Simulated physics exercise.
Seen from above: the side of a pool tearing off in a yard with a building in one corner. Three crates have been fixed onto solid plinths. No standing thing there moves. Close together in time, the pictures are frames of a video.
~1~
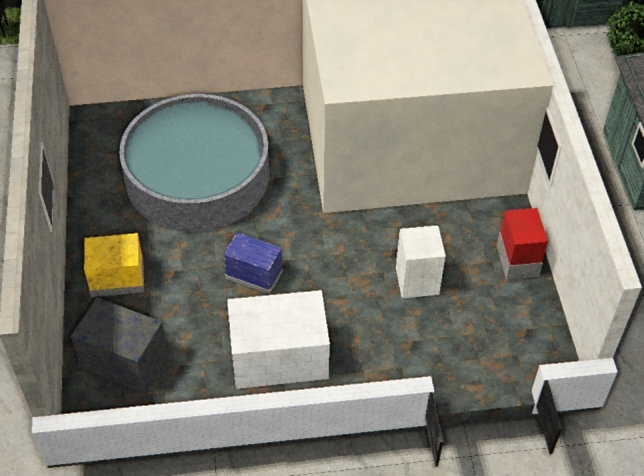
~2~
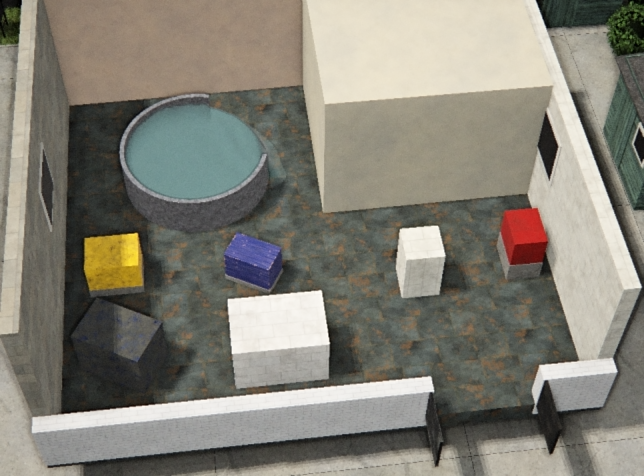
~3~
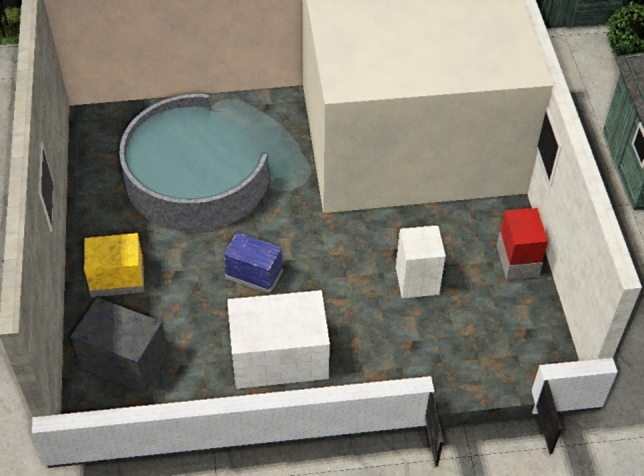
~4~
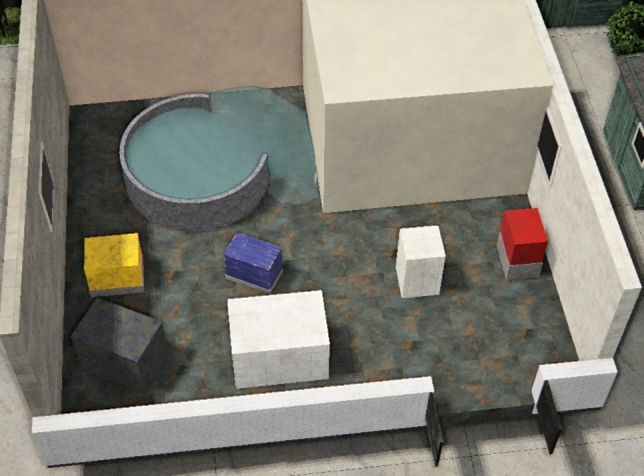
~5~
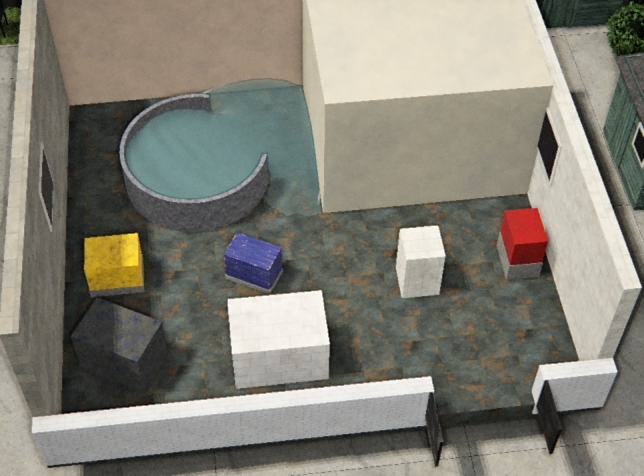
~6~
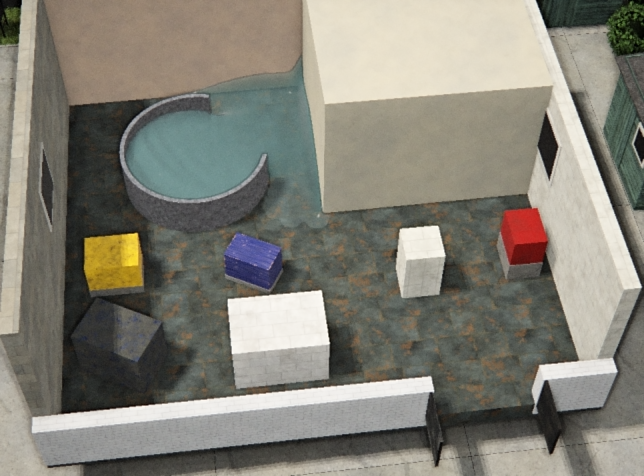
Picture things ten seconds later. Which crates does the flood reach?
The blue crate is reached; the yellow crate is reached; the red crate is not reached.
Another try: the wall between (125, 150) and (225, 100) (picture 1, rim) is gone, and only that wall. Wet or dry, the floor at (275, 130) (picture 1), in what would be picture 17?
Outcome: Submerged.
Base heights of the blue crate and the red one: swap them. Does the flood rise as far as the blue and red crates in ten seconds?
The blue crate stays untouched, the red crate stays untouched.
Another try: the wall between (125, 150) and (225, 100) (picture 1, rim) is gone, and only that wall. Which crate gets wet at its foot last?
My pick is the crate marked red.
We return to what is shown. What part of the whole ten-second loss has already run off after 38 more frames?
Around 40 percent.
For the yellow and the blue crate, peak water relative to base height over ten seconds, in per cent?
Near 130 and 270 in a hundred.
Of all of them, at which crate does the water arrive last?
The answer here is the one in red.
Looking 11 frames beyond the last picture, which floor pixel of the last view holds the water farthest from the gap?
(333, 339).
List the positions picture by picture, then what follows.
Still water in the round tank at (194, 149), in the first picture.
The front is at a hidden place, out from the gap at (253, 137), in the second picture.
Water pours out at (253, 139) and has run to a hidden place, in the third picture.
Water pours out at (253, 140) and has run to (317, 192), in the fourth picture.
The front is at (320, 211), out from the gap at (253, 140), in the fifth picture.
The front is at (322, 221), out from the gap at (253, 140), in the sixth picture.
A moment on, water covers 15 % of the floor; the blue crate water round its plinth, the yellow crate not reached, the red crate not reached.
Next, water covers 30 % of the floor; the blue crate water round its plinth, the yellow crate not reached, the red crate not reached.
Then, water covers 55 % of the floor; the blue crate water round its plinth, the yellow crate water round its plinth, the red crate not reached.
Later, water covers 75 % of the floor; the blue crate water round its plinth, the yellow crate water round its plinth, the red crate not reached.
In the end, water covers 90 % of the floor; the blue crate was topped, the yellow crate was topped, the red crate stayed above the water.
